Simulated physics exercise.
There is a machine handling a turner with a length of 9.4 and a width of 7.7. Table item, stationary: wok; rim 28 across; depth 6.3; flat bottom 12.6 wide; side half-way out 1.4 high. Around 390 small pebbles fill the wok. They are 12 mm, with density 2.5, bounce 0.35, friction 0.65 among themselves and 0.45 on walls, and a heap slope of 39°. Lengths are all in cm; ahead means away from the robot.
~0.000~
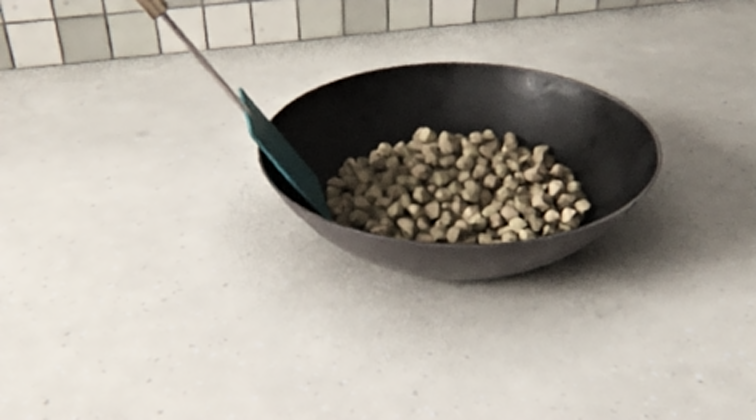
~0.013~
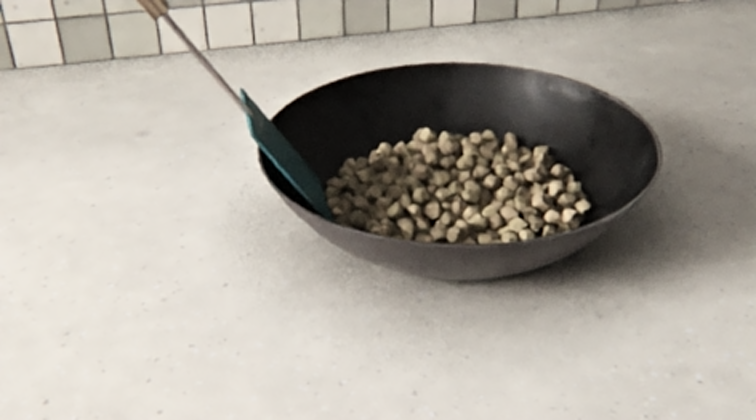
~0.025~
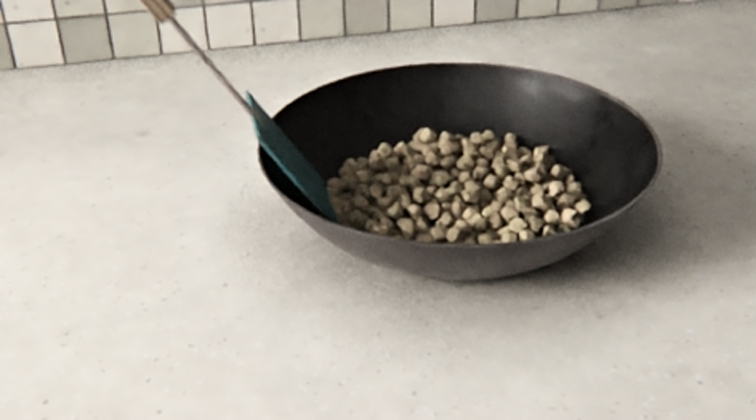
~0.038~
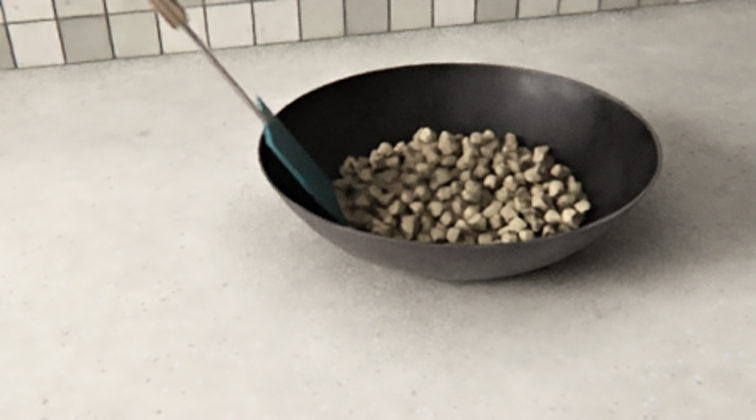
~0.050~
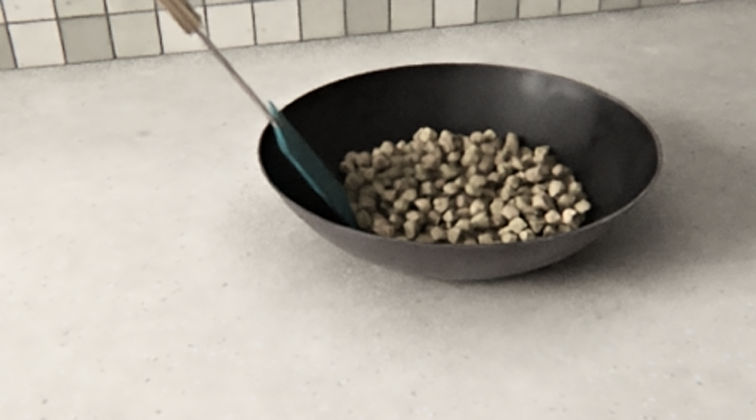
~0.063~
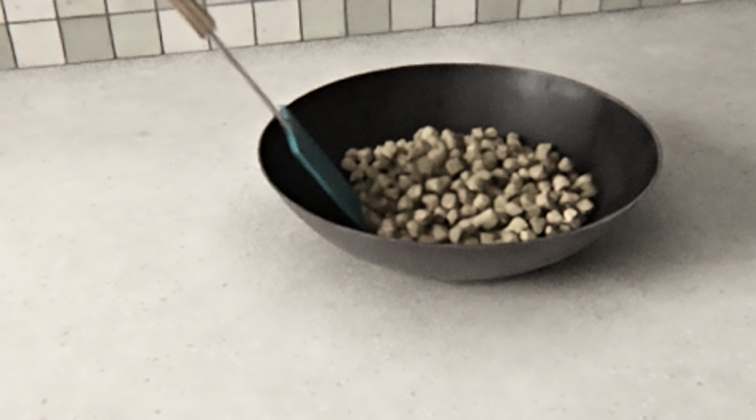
Teal turner with a wooden handle sliding slightly right inside a dark wok, nudging a heap of small tan pebbles.
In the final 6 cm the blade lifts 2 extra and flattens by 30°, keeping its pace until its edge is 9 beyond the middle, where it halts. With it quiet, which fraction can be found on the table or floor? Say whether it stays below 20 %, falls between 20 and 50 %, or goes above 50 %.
It stays below 20 %.
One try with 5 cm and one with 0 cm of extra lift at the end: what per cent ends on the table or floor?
First try around 15 percent, second try around 10 percent.
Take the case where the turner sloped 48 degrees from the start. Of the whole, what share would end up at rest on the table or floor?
That gives about 10 in a hundred.
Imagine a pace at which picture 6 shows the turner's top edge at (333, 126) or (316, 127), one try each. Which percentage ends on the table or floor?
First try around 30 %, second try around 25 %.
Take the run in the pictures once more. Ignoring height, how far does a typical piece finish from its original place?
6 cm.
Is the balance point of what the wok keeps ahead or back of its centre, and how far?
What stays is shifted forward by around 5.0 cm.
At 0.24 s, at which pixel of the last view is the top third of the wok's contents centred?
It is centred at roughly (582, 151).
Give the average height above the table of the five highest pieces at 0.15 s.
Roughly 5 cm above the table.
After 0.15 s, sloping 58°, highest piece 6 above the table; 386 in the wok.
After 0.24 s, sloping 49°, highest piece 8 above the table; 385 in the wok, 1 on the blade or in flight.
After 0.49 s, sloping 28°, highest piece 8 above the table; 336 in the wok, 45 on the table or floor, 5 on the blade or in flight.
After 1.54 s, sloping 28°, highest piece 7 above the table; 334 in the wok, 52 on the table or floor.
At rest, 334 in the wok, 52 on the table or floor. That is 13 % on the table or floor.
